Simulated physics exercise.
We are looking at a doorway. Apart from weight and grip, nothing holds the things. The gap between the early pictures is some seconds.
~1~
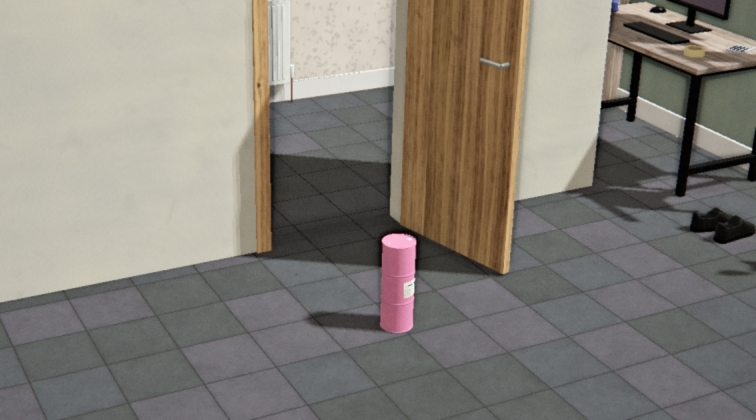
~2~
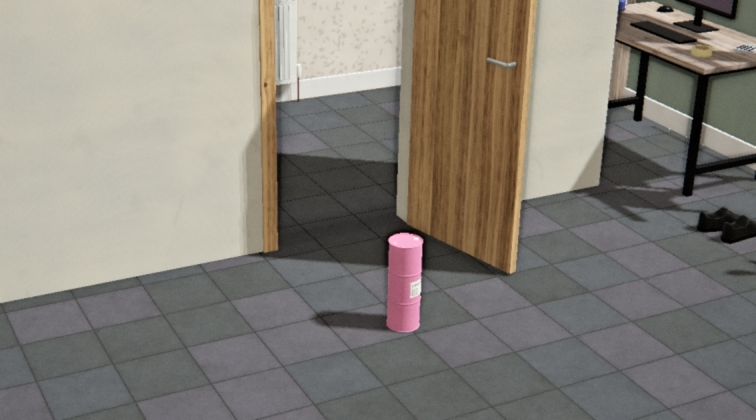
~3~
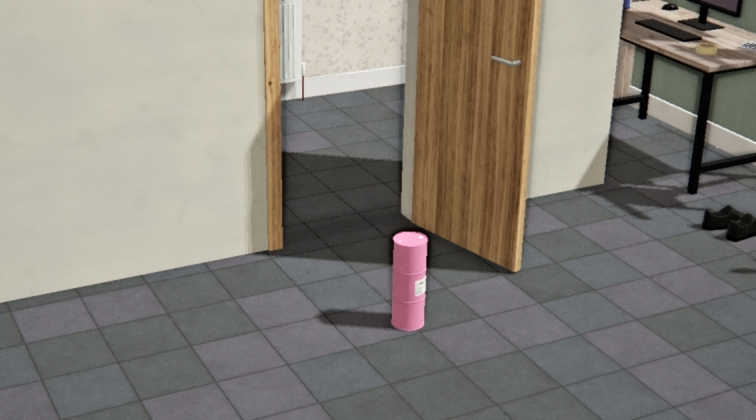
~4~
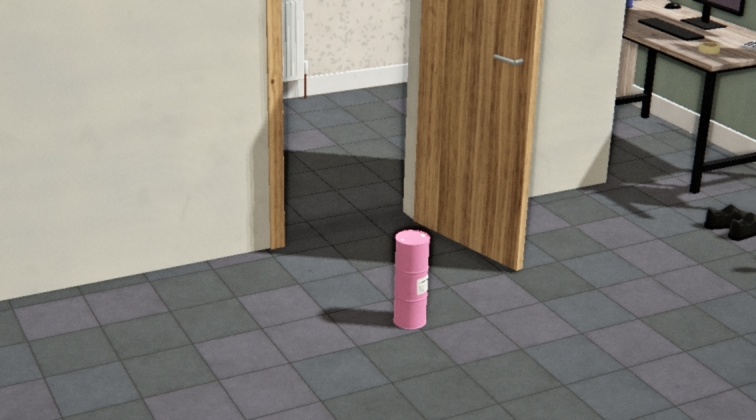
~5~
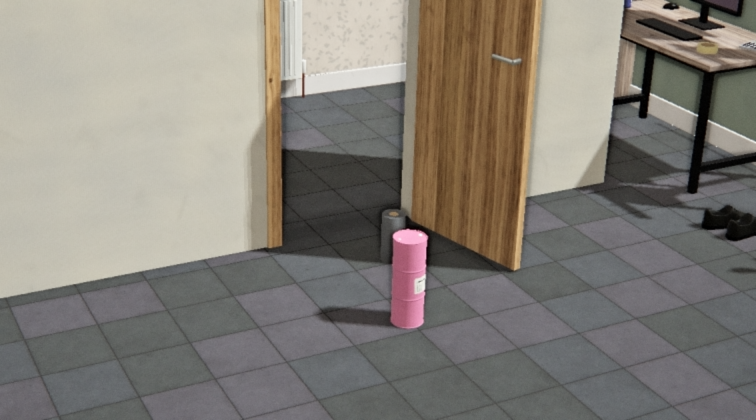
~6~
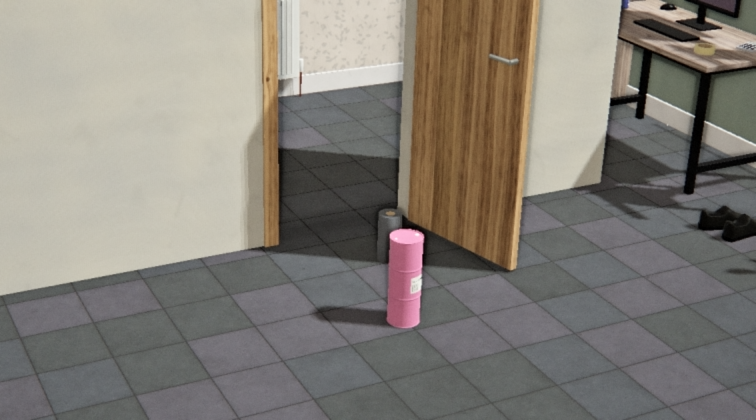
In a doorway with its wooden door standing wide open, a pink canister stayed put on the tiled floor while the view shifted slightly, and later a grey roll appeared just behind it.
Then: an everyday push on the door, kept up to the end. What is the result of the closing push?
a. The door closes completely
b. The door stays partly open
Option a: The door closes completely.
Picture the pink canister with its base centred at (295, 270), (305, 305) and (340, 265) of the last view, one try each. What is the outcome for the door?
Well, on the first try it makes it all the way, on the second it makes it all the way, and on the third it is held back.
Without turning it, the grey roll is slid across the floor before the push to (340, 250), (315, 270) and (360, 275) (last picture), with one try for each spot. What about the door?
So on try one it completes its arc, on try two it completes its arc, and on try three it is halted early.
Then, 1.40 s after the last picture, door at 49°; grey roll slid about its own width near (375, 235).
Then, 1.90 s after the last picture, door at 24°; grey roll slid well along near (336, 226).
At rest, door at 0°; moved from the start, grey roll; pink canister in place. Seen from the same camera at the end, grey roll near (306, 209).
